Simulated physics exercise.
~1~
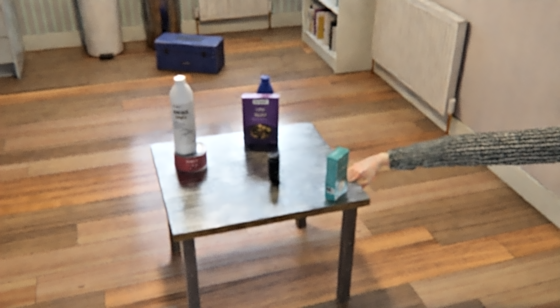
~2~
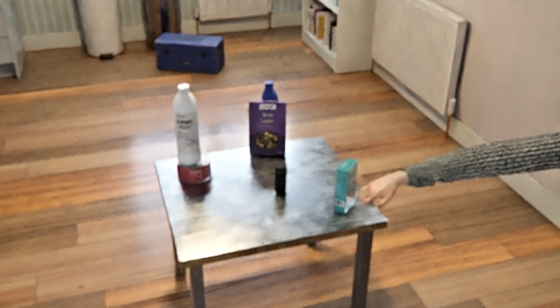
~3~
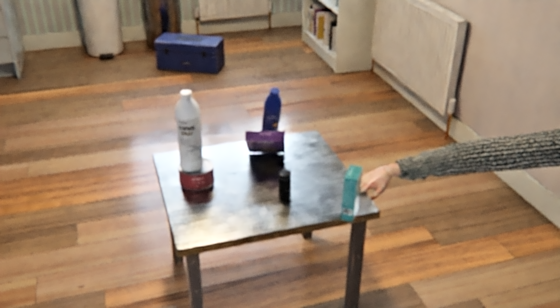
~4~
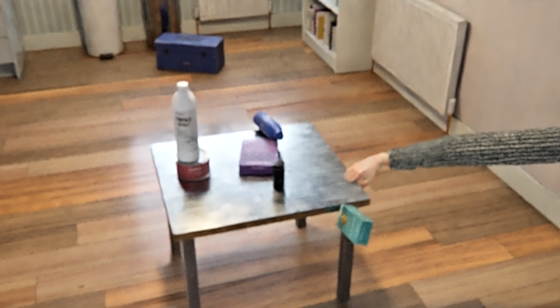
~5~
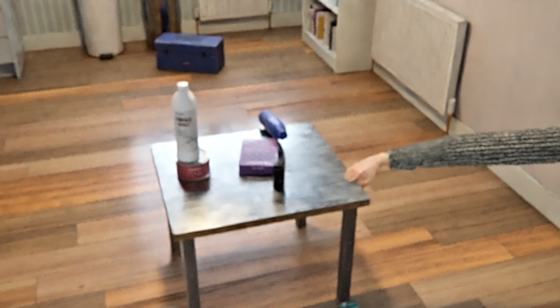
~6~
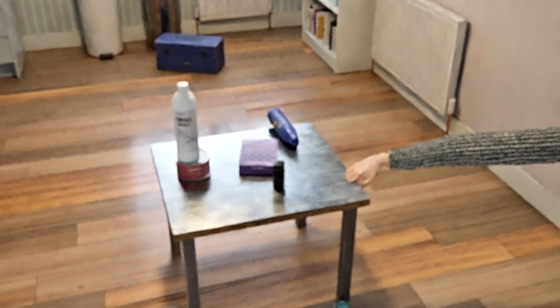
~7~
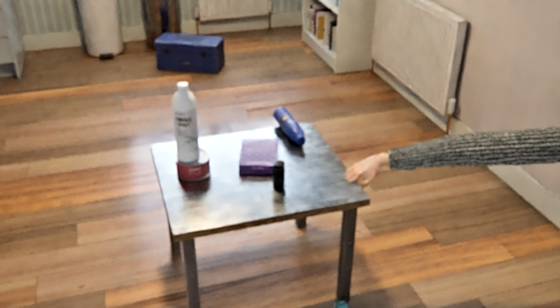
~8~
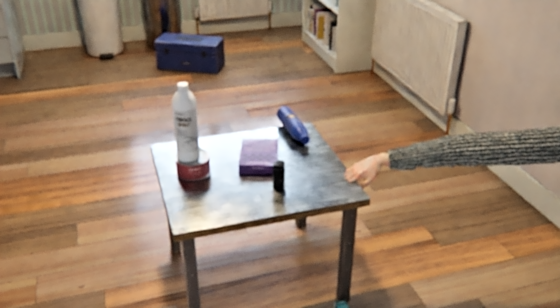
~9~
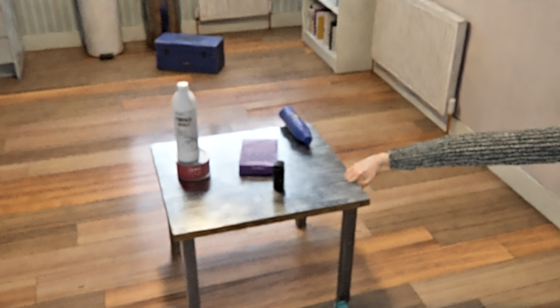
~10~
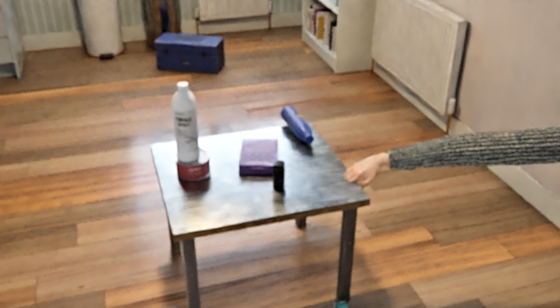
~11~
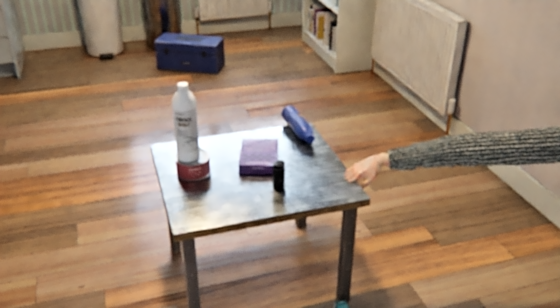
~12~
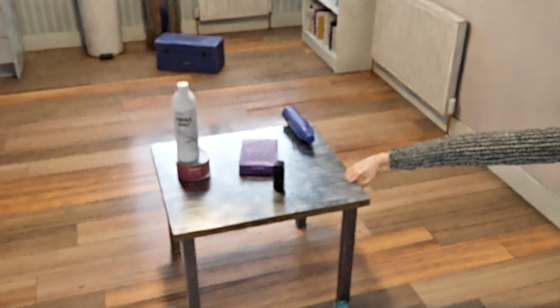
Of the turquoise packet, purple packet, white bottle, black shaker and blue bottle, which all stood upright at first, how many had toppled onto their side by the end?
Three of them had toppled by the end. The purple packet and the blue bottle lay on the table, and the turquoise packet had fallen to the floor.
